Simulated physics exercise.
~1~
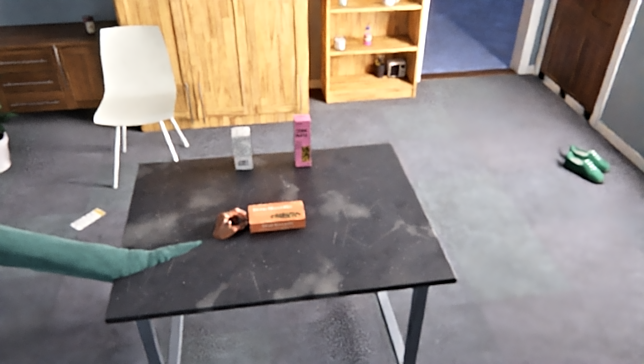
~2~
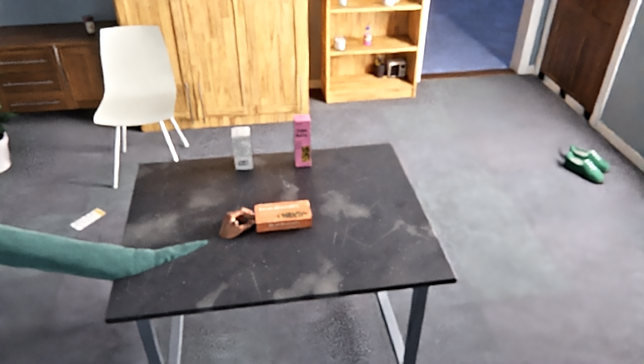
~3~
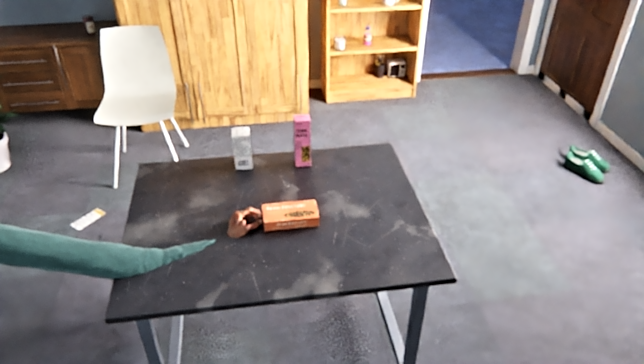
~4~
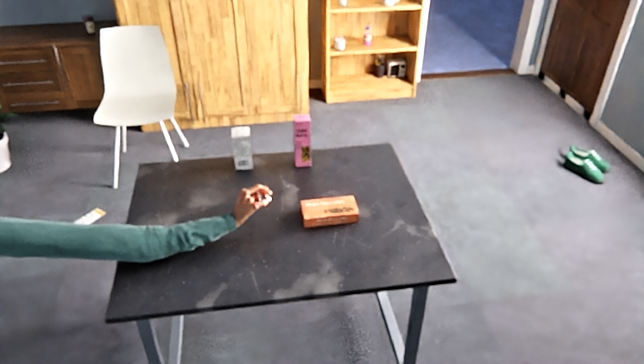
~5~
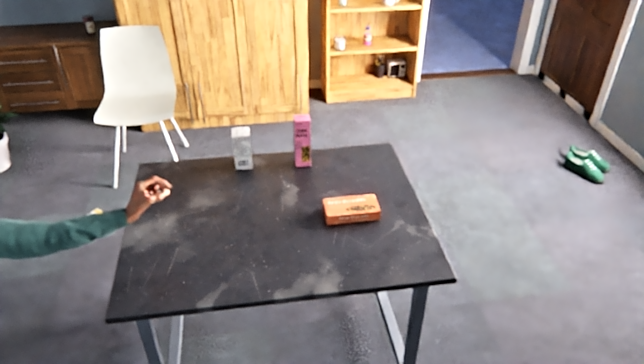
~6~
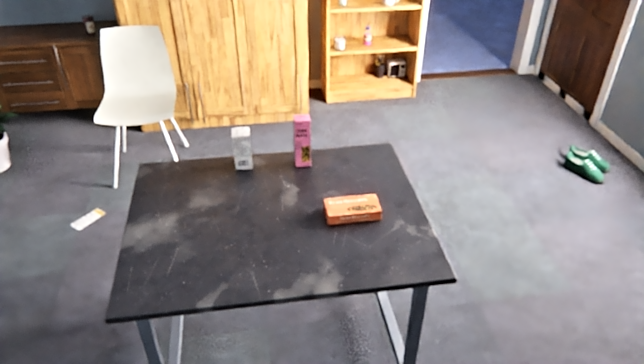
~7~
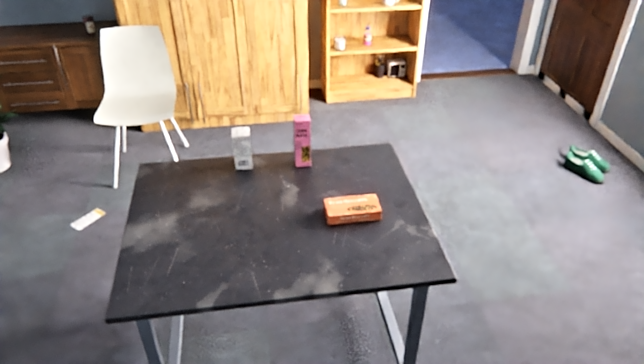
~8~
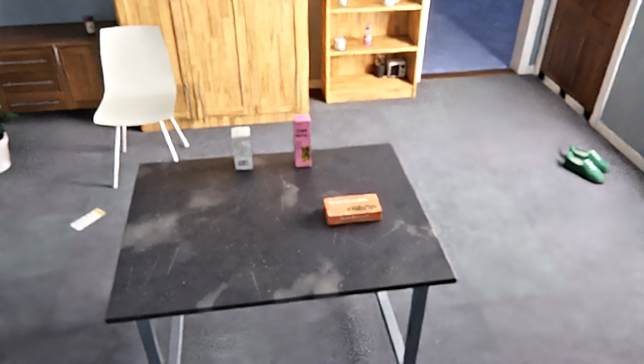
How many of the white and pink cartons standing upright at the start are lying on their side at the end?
None of them are. Both the white carton and the pink carton are still standing upright at the end.
On a dark tabletop, a hand pushing an orange packet rightward and withdrawing, the packet sliding briefly before resting on the table.
